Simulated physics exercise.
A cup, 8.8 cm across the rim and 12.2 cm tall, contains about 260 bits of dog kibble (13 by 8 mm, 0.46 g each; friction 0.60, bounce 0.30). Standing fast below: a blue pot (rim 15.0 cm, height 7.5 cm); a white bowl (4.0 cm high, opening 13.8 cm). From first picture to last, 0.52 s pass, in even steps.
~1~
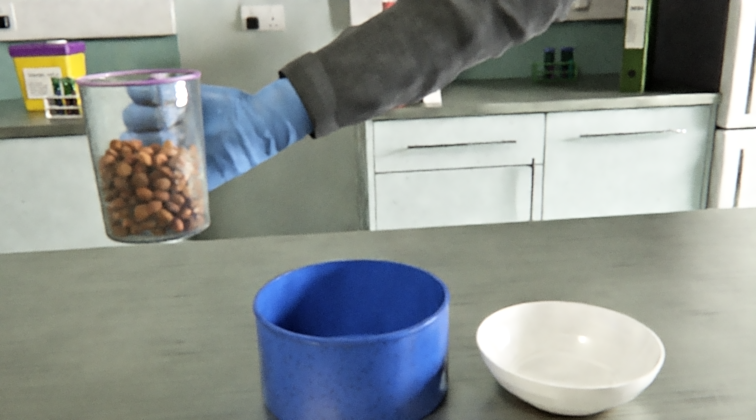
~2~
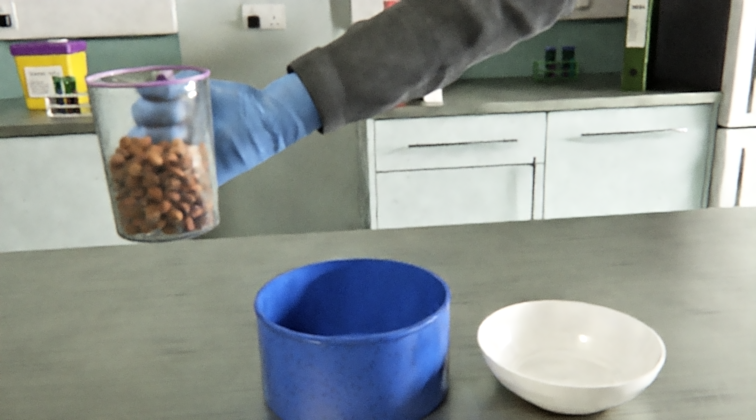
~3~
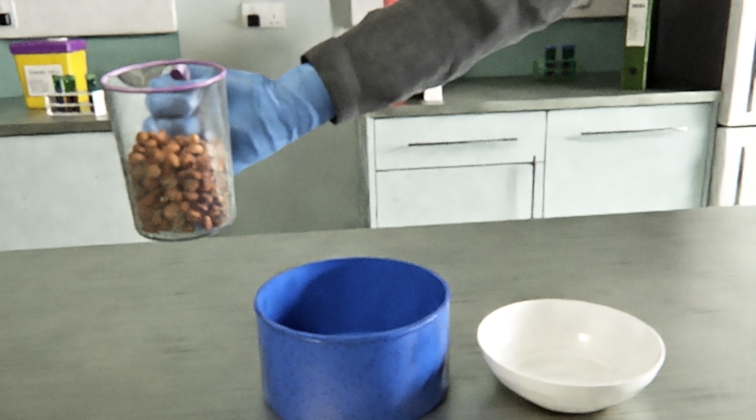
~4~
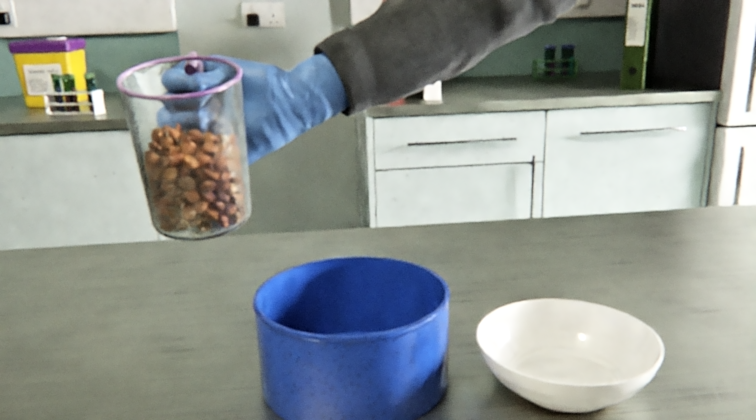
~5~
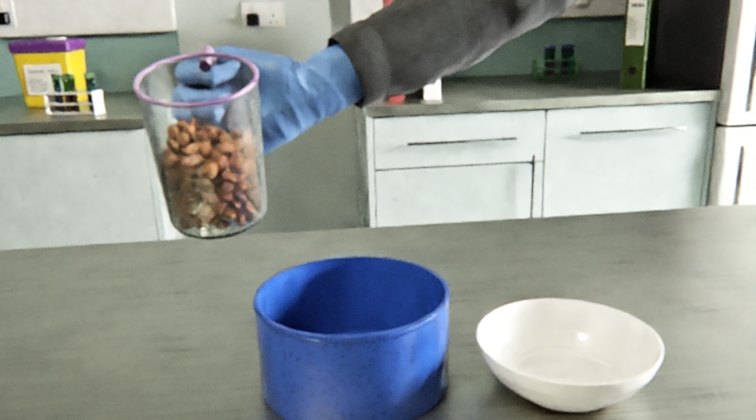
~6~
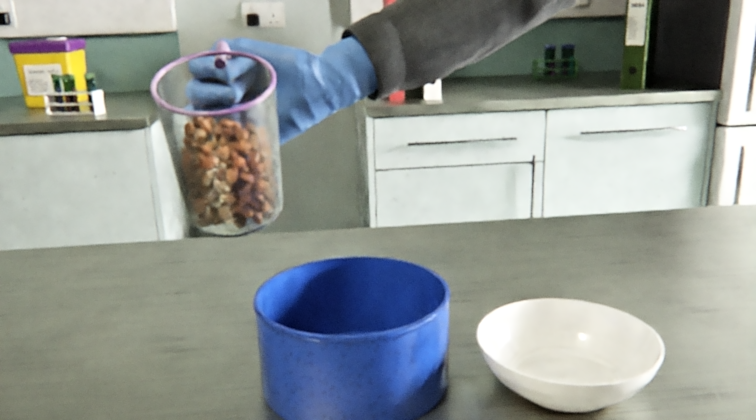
A blue-gloved hand in a dark grey sleeve, reaching in from the upper right, moves a clear, purple-rimmed cup of brown kibble slowly a short way right and slightly down, gradually tilting it. Below, on a dark grey counter, a blue pot stands near the centre with a white bowl to its right, both still. The steady view looks slightly down across a room with pale green cabinets behind.
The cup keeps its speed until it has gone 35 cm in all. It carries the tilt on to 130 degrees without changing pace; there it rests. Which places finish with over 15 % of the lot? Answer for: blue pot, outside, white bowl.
Blue pot under, outside under, white bowl over.
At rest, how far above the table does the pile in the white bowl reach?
Some 5.0 cm.
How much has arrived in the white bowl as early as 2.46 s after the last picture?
About 100 per cent by then.
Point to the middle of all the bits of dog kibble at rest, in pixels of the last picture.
At about (573, 355).
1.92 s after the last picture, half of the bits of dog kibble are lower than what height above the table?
About 14 cm.
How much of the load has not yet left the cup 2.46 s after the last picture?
Some 0 per cent of the load.
Then, 0.73 s after the last picture, tilt 62 degrees; cup 100 %; middle of all pieces near (342, 152).
Then, 1.36 s after the last picture, tilt 95 degrees; cup 100 %; middle of all pieces near (433, 140).
Then, 1.92 s after the last picture, tilt 124 degrees; cup 55 %, white bowl 30 %, in the air 10 %; middle of all pieces near (533, 227).
Then, 2.46 s after the last picture, tilt 130 degrees; white bowl 100 %; middle of all pieces near (574, 355).
In the end, cup 0 %, white bowl 100 %, blue pot 0 %, outside 0 %.
